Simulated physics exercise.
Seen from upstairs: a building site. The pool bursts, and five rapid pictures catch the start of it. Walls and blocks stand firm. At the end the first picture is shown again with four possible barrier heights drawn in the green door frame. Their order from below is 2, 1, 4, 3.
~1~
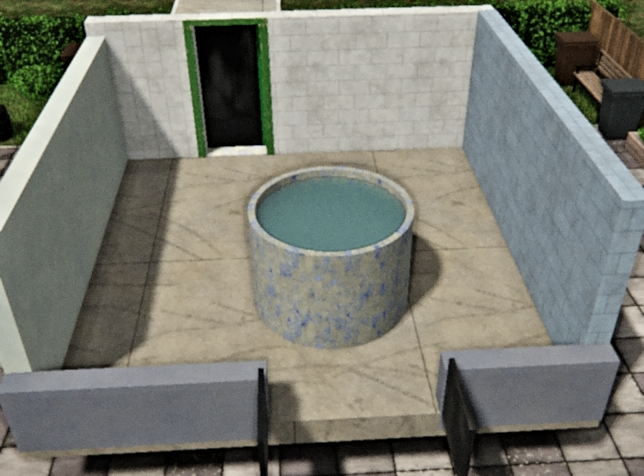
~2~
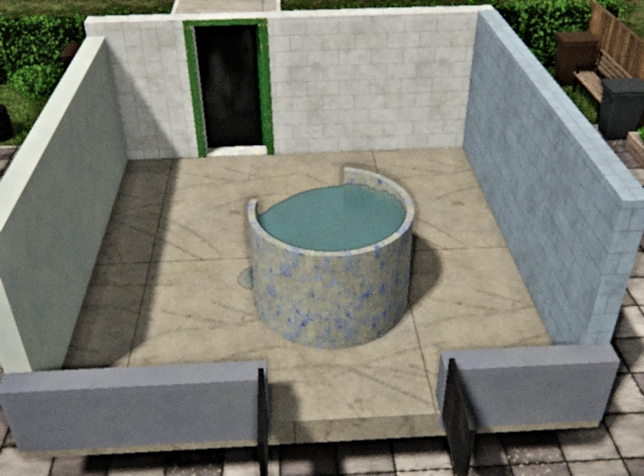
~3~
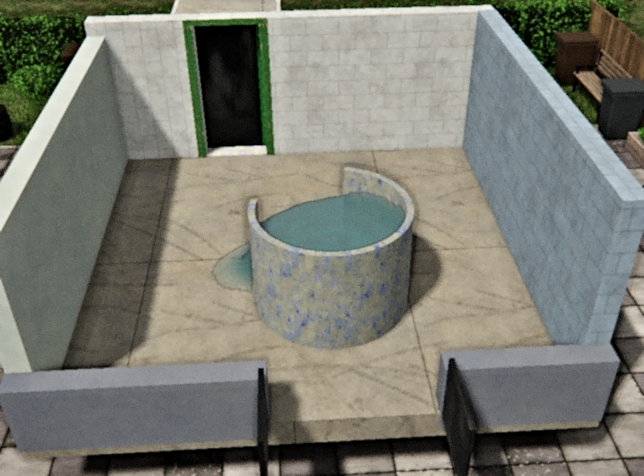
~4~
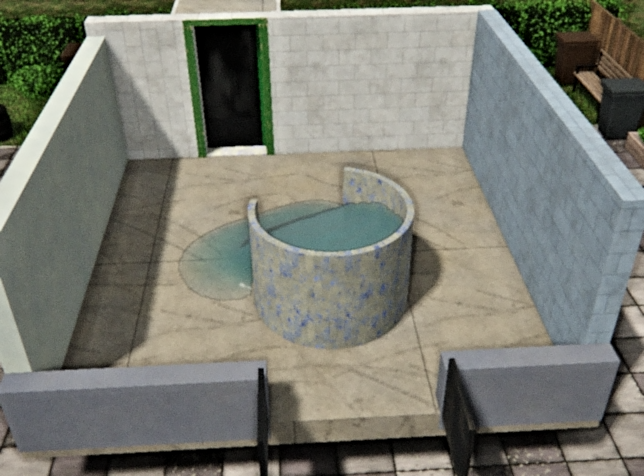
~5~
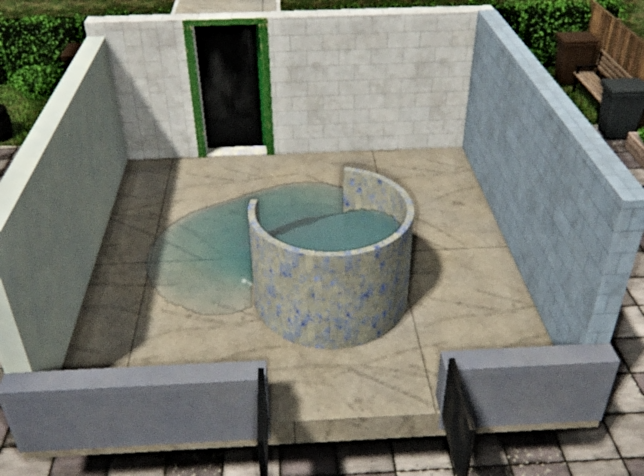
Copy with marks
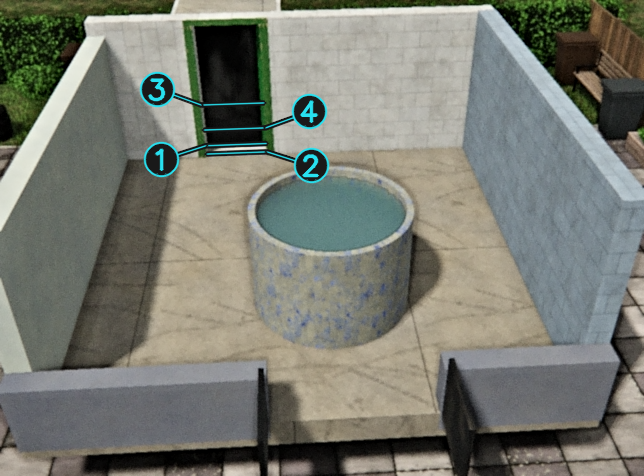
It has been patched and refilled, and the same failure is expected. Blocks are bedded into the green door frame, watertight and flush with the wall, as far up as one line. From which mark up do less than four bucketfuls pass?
Choose 4.
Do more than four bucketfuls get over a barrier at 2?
Yes.
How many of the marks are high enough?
Two of the four.
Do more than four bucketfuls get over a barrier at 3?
No, not at all.
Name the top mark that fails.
1.
On the marked copy, 1 at (236, 144); 2 at (237, 152); 3 at (232, 104); 4 at (234, 128); from the bottom up 2, 1, 4, 3.
With 1, some 15 bucketfuls get in.
With 2, dozens of bucketfuls pour in.
With 3, nothing gets over.
With 4, a splash gets over, under a bucket.
